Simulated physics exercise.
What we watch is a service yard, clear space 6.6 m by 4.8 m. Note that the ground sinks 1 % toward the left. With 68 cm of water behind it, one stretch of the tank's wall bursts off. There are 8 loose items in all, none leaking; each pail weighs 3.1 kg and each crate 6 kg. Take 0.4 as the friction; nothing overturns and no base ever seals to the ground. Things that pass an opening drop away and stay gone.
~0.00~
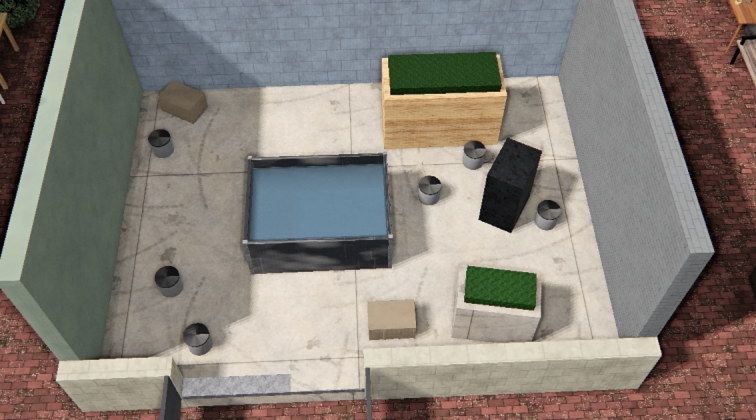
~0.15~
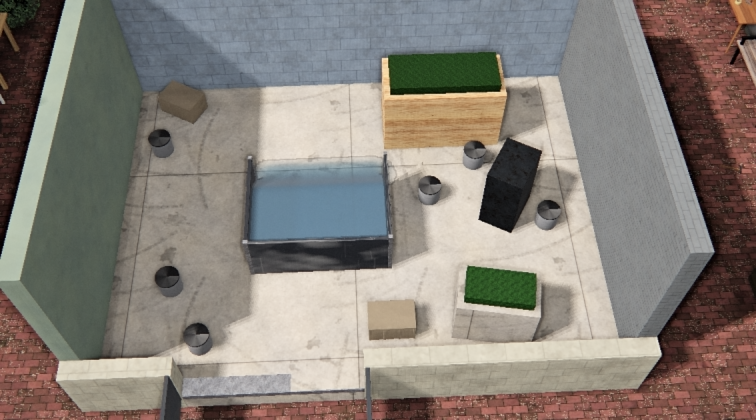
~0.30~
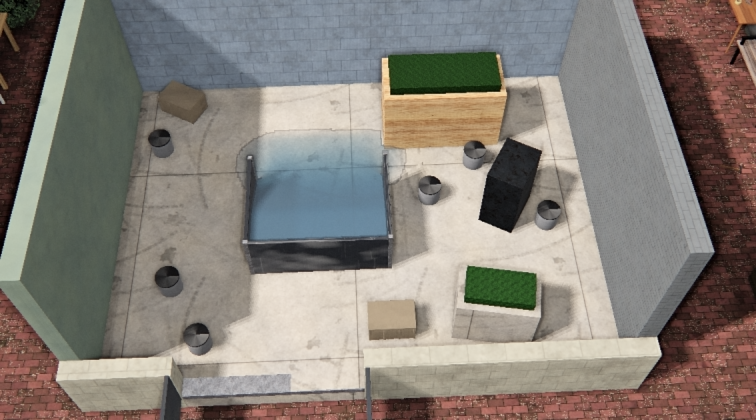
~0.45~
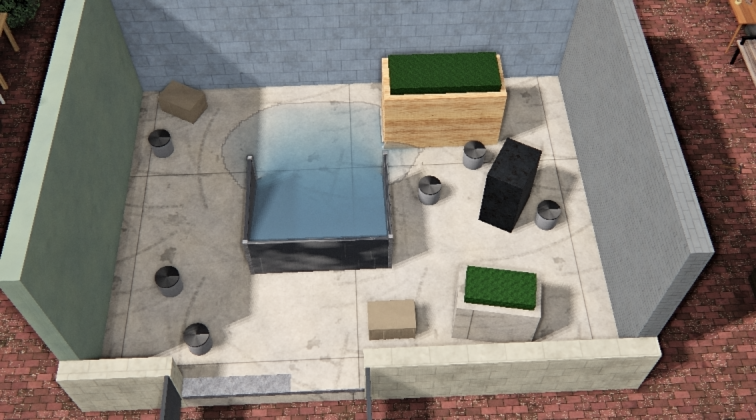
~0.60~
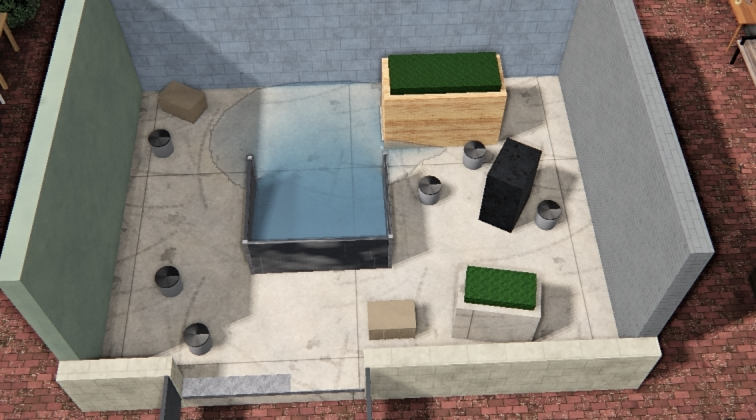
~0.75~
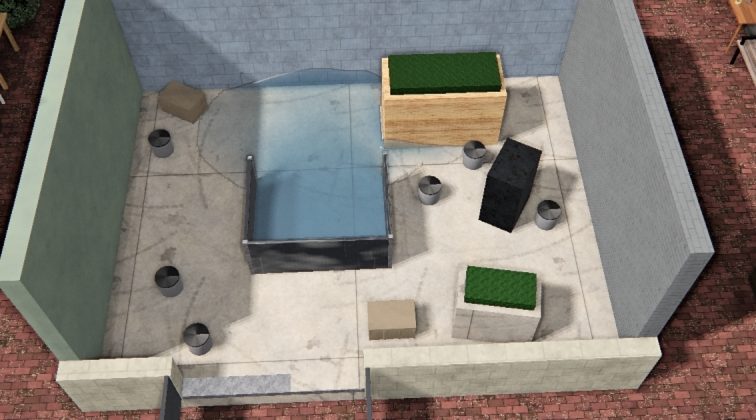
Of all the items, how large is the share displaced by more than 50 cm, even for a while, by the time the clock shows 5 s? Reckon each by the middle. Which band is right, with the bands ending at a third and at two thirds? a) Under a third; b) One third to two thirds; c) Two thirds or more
The answer is c.
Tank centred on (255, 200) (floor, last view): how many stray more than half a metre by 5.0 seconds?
5.
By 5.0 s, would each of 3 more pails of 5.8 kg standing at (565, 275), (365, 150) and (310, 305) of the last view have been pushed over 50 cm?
Check, in order - not exceeded, exceeded, not exceeded.
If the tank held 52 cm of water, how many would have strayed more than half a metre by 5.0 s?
In that case the number is 5.
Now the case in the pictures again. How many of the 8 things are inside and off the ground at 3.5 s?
That would be 0 of them.
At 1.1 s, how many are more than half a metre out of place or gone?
0.
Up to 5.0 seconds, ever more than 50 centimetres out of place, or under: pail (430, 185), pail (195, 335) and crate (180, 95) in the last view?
Result, in order: Undershooting / overshooting / overshooting.
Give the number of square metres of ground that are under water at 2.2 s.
Wet: Near 14 m2.
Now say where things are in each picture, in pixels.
A pail at (196, 335), on the bottom; a crate at (181, 95), on the bottom; water covers 2.4 m2; 0 of 8 have shifted, in the first picture.
A pail at (196, 335), on the bottom; a crate at (181, 95) rests on the ground; water covers 3.4 m2; 0 of 8 have shifted, in the second picture.
A pail at (196, 335), on the bottom; a crate at (181, 95), on the bottom; 4.7 m2 under water; 0 of 8 have shifted, in the third picture.
A pail at (196, 335), on the bottom; a crate at (181, 95) rests on the ground; water covers 6.1 m2; 0 of 8 have shifted, in the fourth picture.
A pail at (196, 335), on the bottom; a crate at (181, 95), on the bottom; water covers 7.4 m2; 0 of 8 have shifted, in the fifth picture.
A pail at (196, 335), on the bottom; a crate at (181, 95), on the bottom; 8.0 m2 under water; 0 of 8 have shifted, in the sixth picture.
After 1.1 s 0 of 8 are over 50 cm from their spots; 0 afloat.
After 2.2 s 2 of 8 are over 50 cm from their spots; 1 afloat.
After 3.5 s 4 of 8 are over 50 cm from their spots; 0 afloat.
After 5.0 s 6 of 8 are over 50 cm from their spots, and 6 have been at some point; 0 afloat.
